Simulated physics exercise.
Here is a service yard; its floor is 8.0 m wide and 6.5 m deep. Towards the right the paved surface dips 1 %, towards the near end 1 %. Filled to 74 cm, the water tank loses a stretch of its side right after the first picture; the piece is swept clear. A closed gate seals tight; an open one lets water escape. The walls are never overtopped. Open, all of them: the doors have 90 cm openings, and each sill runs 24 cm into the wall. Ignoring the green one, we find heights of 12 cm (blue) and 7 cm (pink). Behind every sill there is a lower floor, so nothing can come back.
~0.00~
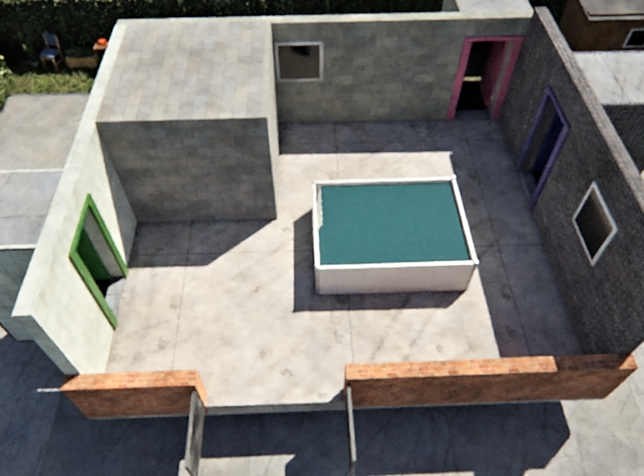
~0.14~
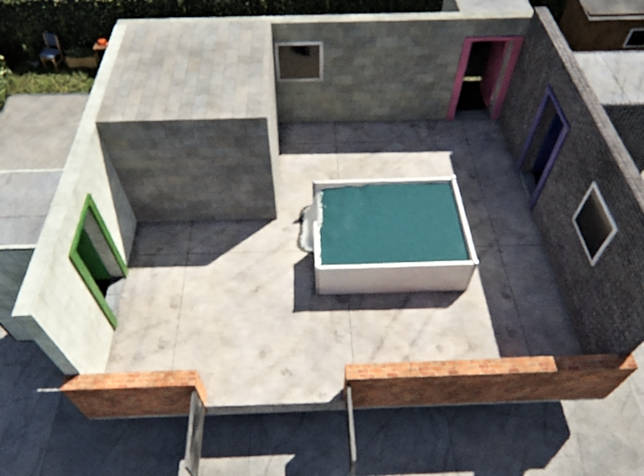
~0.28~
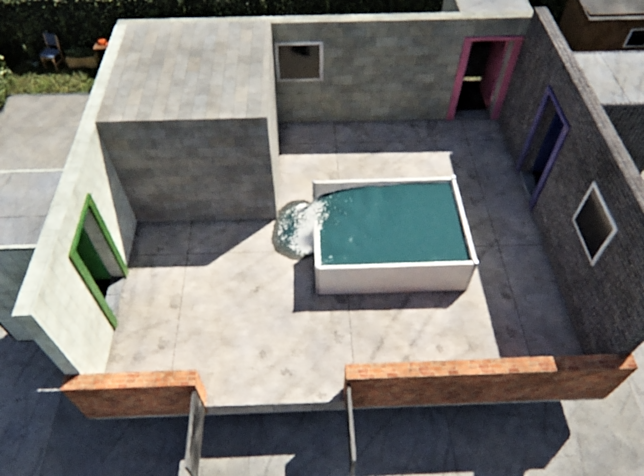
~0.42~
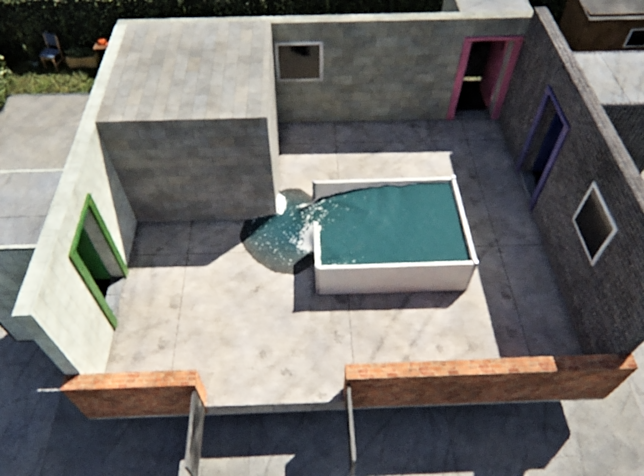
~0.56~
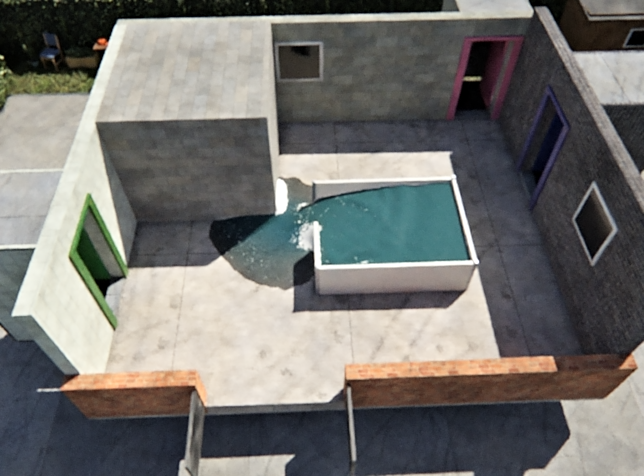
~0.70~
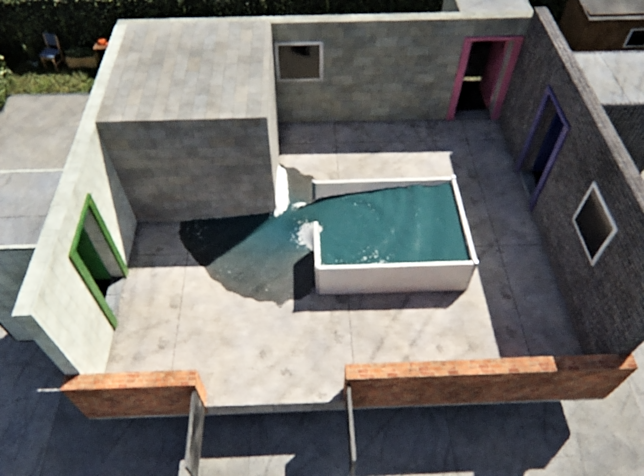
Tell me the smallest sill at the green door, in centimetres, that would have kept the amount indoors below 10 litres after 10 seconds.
The smallest that would have done is close to 22 cm.
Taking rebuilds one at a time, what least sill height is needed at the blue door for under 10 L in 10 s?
Blue would need about 6.0 cm on its own.
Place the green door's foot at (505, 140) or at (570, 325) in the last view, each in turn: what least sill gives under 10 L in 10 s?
Around 11.0 and 14.5 cm respectively.
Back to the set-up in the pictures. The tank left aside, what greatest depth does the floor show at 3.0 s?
About 41 cm.
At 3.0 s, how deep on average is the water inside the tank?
It averages close to 41 centimetres.
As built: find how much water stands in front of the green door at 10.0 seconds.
Some 10.5 centimetres.
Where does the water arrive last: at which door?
Door: Blue.
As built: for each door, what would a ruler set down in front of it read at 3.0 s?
Lab note, cm: Green 20; blue 0; pink 1.
After 1.4 s water covers 25 % of the floor, deepest (52 cm) near (282, 217); 6 cm at the green door, 0 litres in over its 7 cm sill.
After 3.0 s water covers 40 % of the floor, deepest (41 cm) near (101, 395); 20 cm at the green door, 93 litres in over its 7 cm sill.
After 10.0 s water covers 95 % of the floor, deepest (16 cm) near (578, 379); 10 cm at the green door, 261 litres in over its 7 cm sill.
At the green door as built, the water arrived by 1.4 s and peaked near 22 cm at 2.4 s.
With a sill of 19 cm, 28 litres would have come in within the 10 s; with 26 cm, 2 litres. So under 10 litres takes about 22 cm.
